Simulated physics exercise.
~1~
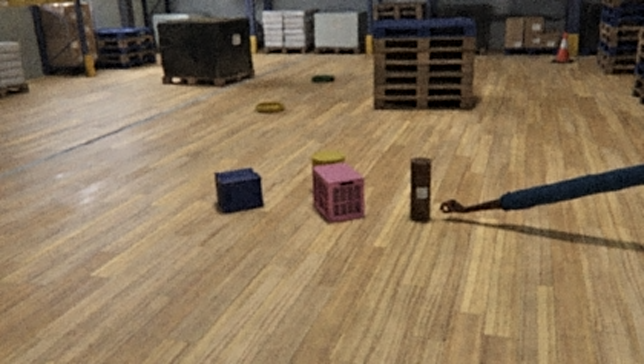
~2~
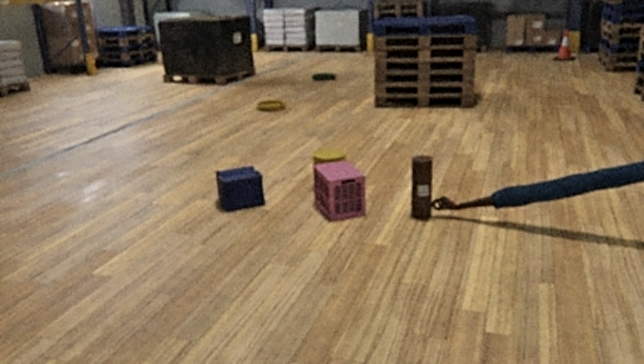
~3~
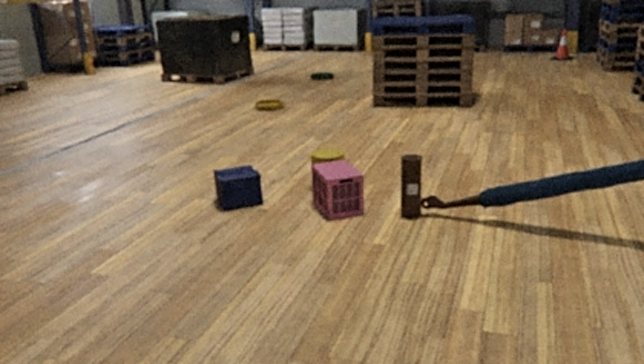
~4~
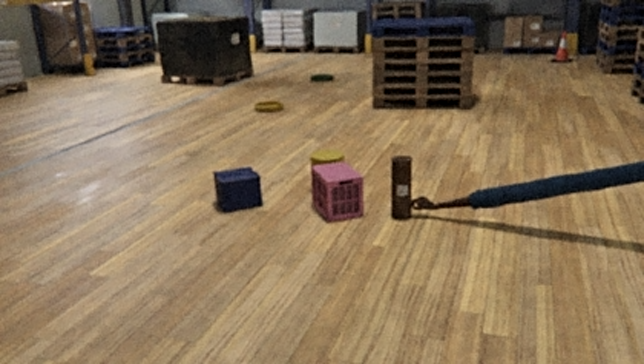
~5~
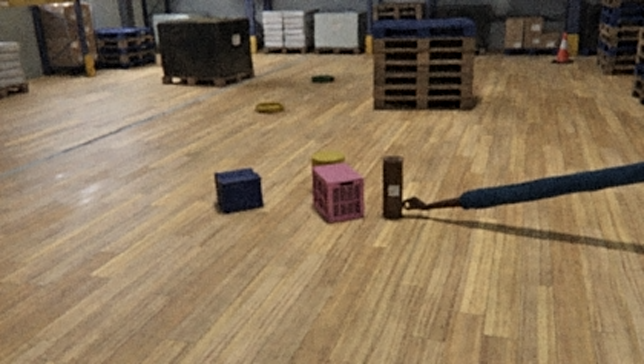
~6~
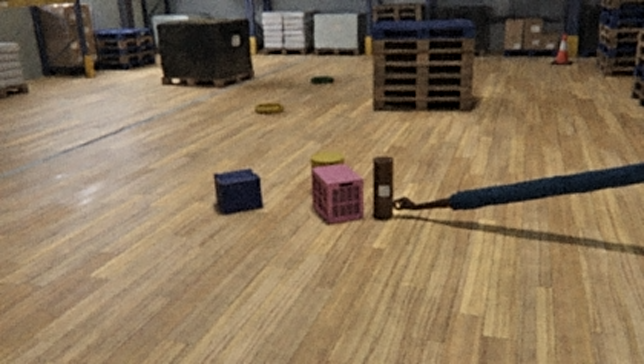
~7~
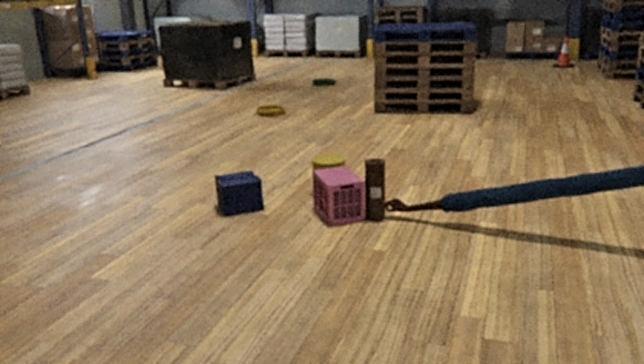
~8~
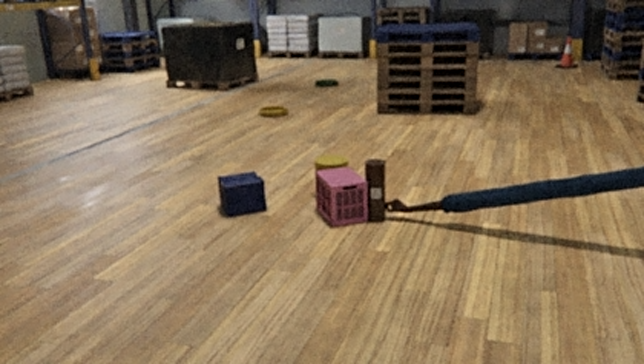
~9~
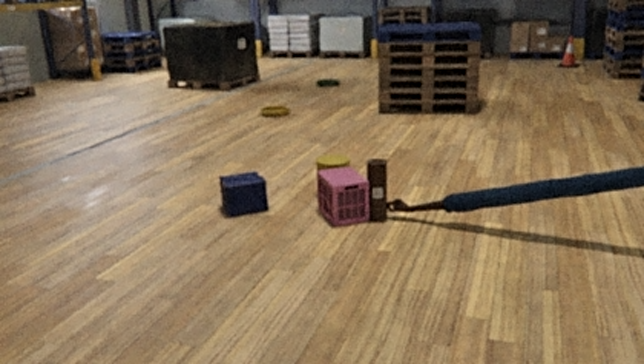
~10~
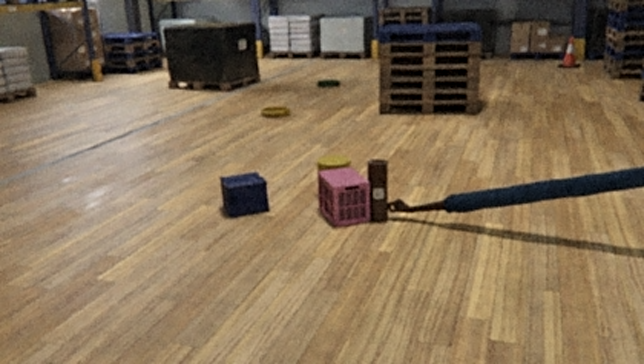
A brown canister slid slowly left across a wooden warehouse floor, pushed by a long dark-blue arm, until it sat right beside a pink crate. It stayed upright and came to rest there, while the crate, blue box and yellow pail stayed put.
